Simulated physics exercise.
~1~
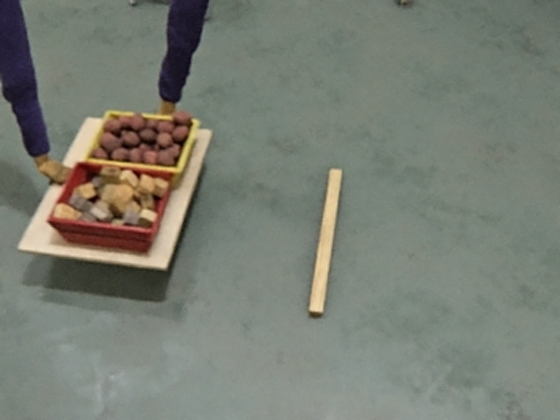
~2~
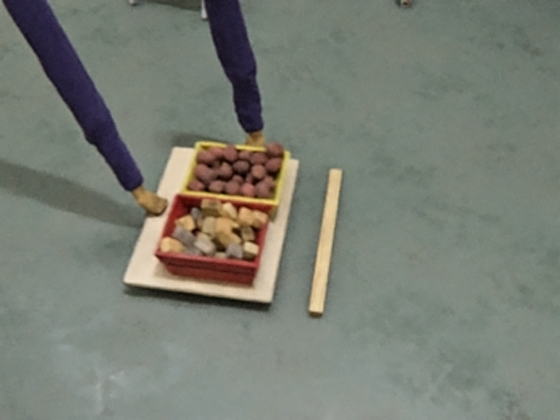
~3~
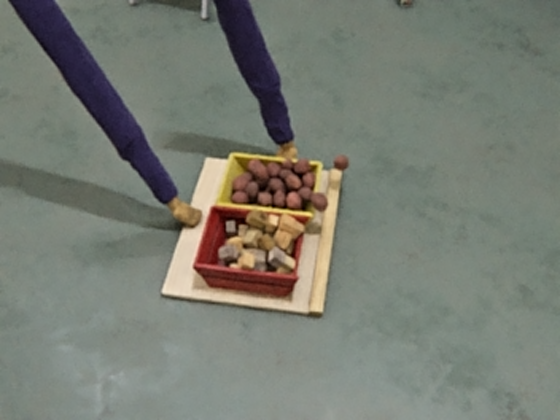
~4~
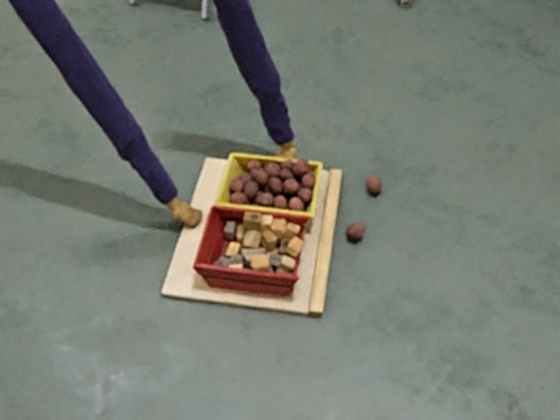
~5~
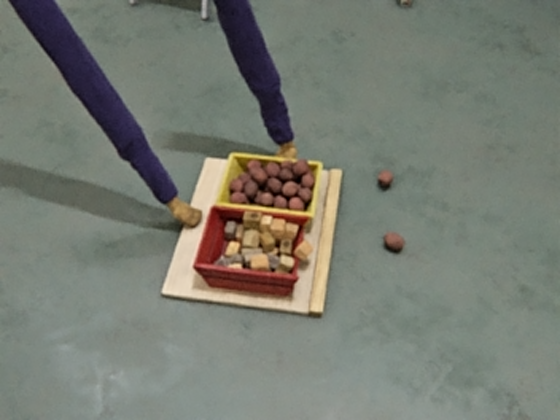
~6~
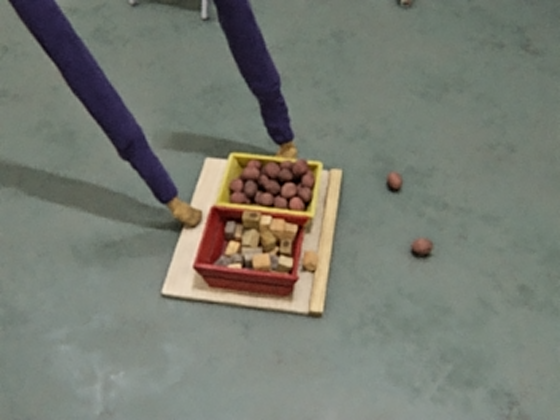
Two purple-sleeved arms swinging a board of potatoes and wood offcuts down against a batten, two potatoes rolling away right.
